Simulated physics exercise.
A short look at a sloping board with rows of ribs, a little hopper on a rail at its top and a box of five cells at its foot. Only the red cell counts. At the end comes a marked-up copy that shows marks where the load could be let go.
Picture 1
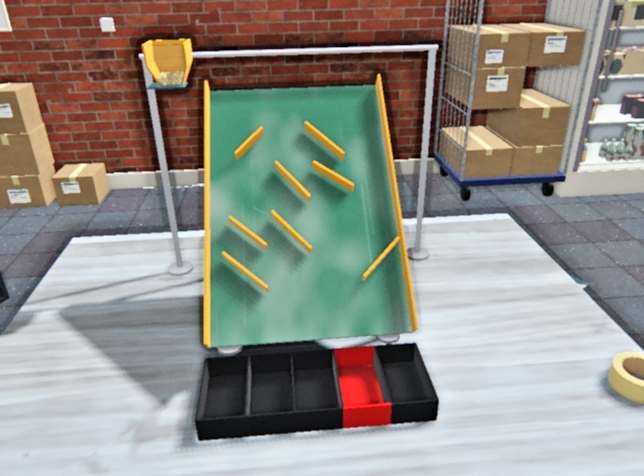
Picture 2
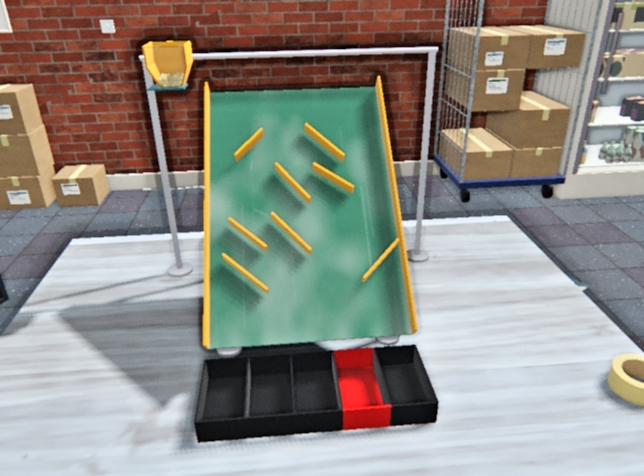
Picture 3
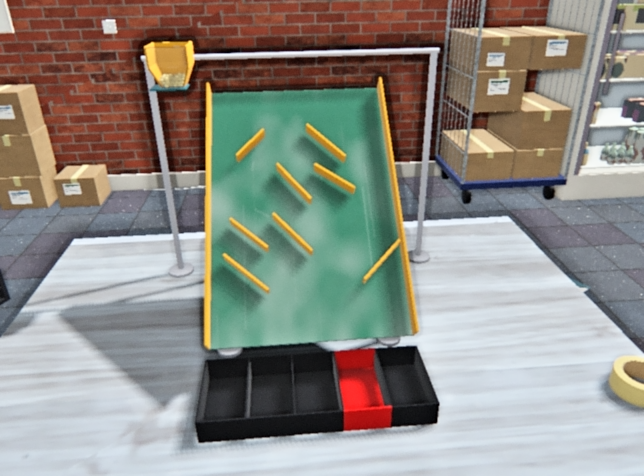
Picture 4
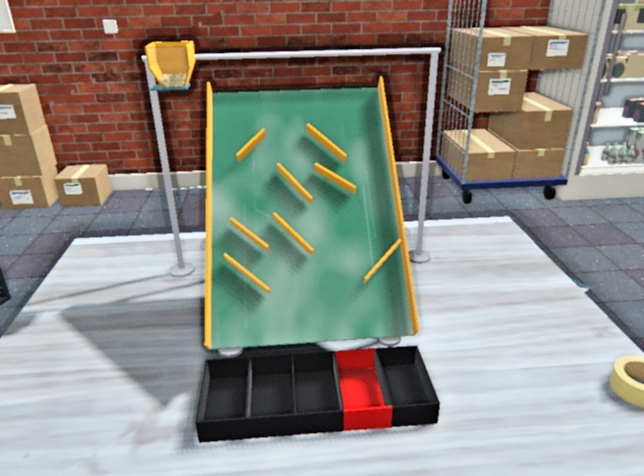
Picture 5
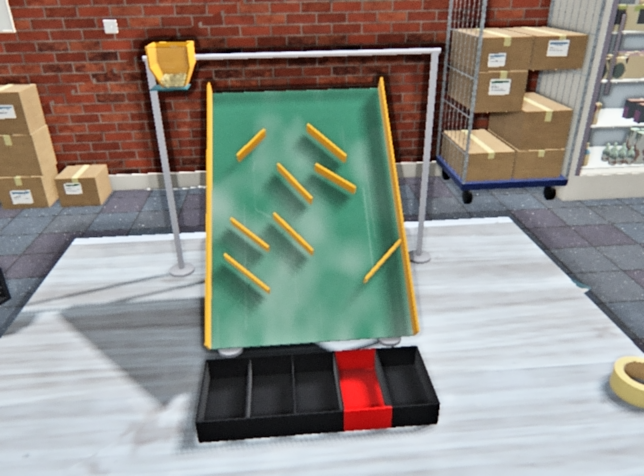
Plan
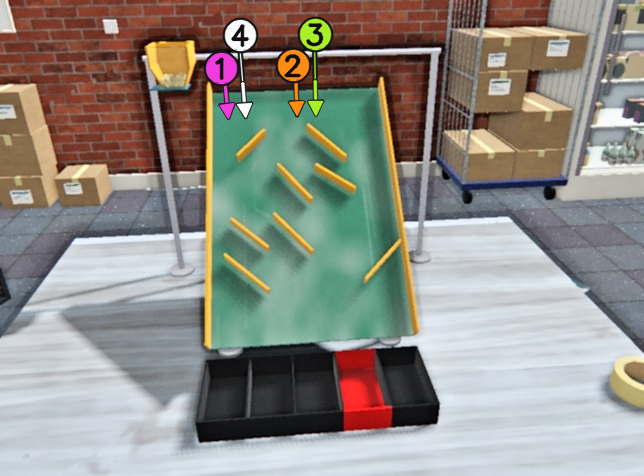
Nothing moves except for a barely perceptible shift of the view, seen from the front and slightly above, in a brick-walled room with stacked cardboard boxes. A green sloping board with yellow edges and ribs stands on a pale surface, a yellow hopper on the rail at its upper left and a black five-cell box at its foot, one cell red. The hopper, board and box all stay still throughout.
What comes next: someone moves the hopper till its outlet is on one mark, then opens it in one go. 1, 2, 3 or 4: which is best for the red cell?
Take 2.
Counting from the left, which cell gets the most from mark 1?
The first.
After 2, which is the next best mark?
3 it is.
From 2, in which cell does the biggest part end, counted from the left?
The fourth from the left.
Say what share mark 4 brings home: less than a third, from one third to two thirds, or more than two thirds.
Less than a third.
On the marked copy, mark 1 meets the board at (227, 113); mark 2 meets the board at (296, 110); mark 3 meets the board at (315, 110); mark 4 meets the board at (245, 112).
Choosing 1, only a few in the red cell, all but a few in other cells, a small share outside the box.
Choosing 2, close to two thirds in the red cell, close to a third in other cells, only a few outside the box.
Choosing 3, close to half in the red cell, close to half in other cells, only a few held on the board.
Choosing 4, none at all in the red cell, all but a few in other cells, a small share outside the box.
